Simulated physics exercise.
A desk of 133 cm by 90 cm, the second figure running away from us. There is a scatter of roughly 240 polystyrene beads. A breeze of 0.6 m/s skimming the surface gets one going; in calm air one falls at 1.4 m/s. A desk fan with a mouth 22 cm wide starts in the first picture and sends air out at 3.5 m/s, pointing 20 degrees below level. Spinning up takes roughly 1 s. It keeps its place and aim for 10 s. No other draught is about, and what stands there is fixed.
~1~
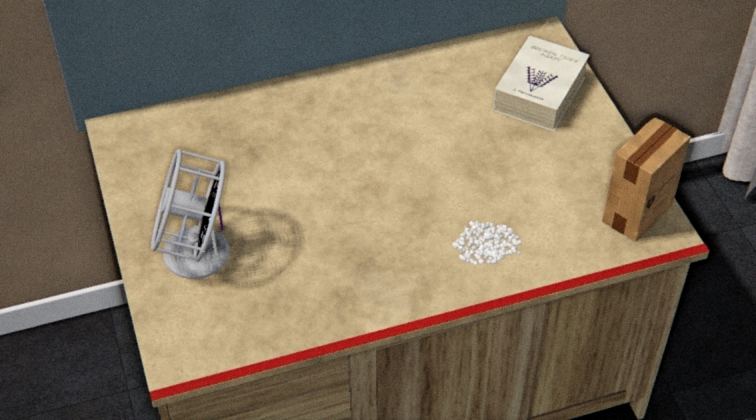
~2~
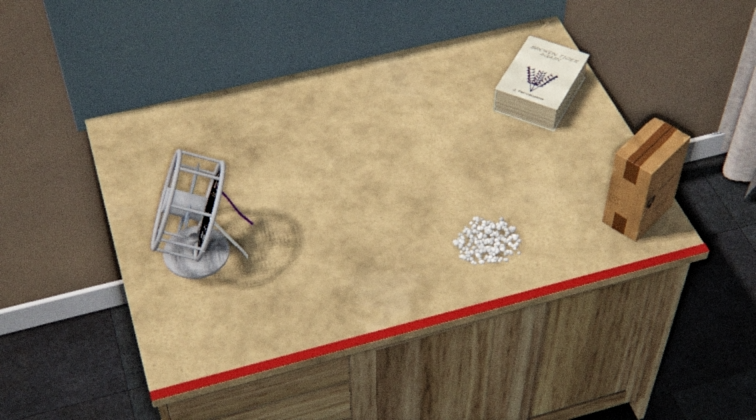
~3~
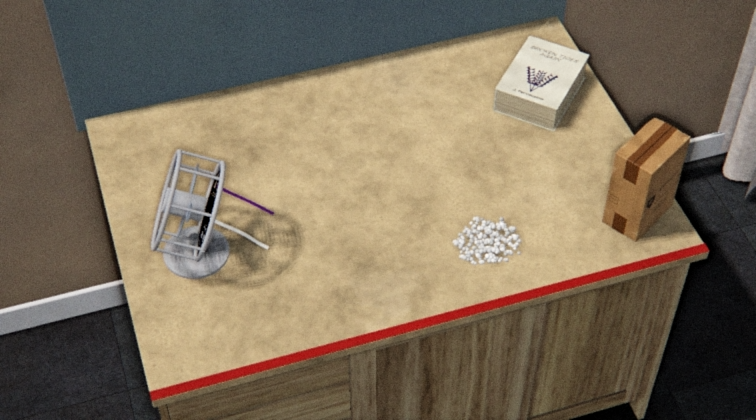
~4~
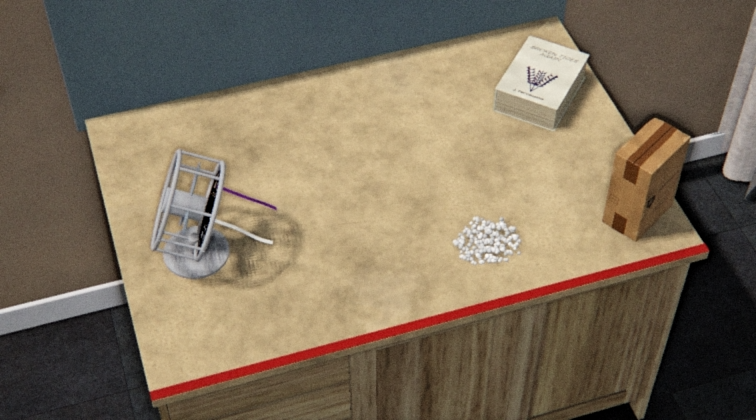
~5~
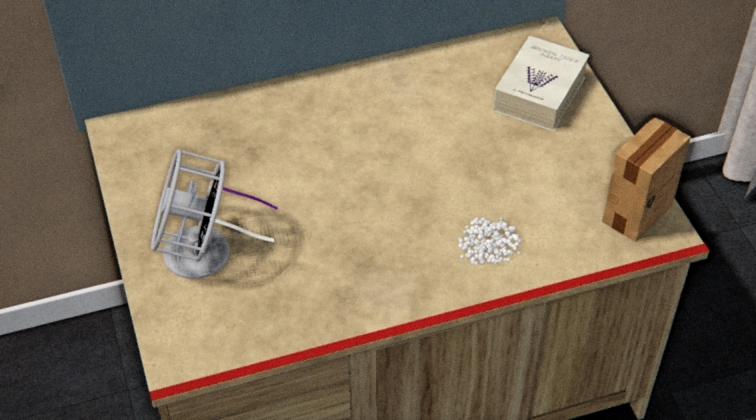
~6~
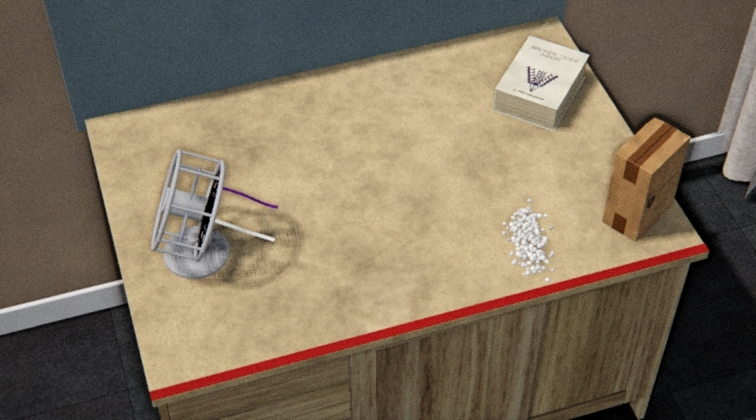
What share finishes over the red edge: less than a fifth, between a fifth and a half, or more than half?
By then over half are over the red edge.
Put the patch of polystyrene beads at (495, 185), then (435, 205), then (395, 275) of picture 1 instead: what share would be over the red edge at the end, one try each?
In that order: 0 %, 0 %, 100 %.
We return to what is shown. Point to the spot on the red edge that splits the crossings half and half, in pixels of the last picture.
Around (642, 270).
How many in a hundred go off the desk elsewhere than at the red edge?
About 30 %.
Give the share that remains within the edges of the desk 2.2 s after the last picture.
Near 0 %.
Then, 1.0 s after the last picture, 75 % are over the red edge; 100 % have settled or left.
Then, 2.2 s after the last picture, 75 % are over the red edge; 100 % have settled or left.
Then, 4.6 s after the last picture, 75 % are over the red edge; 100 % have settled or left.
Then, 9.1 s after the last picture, at the end, 75 % are over the red edge.
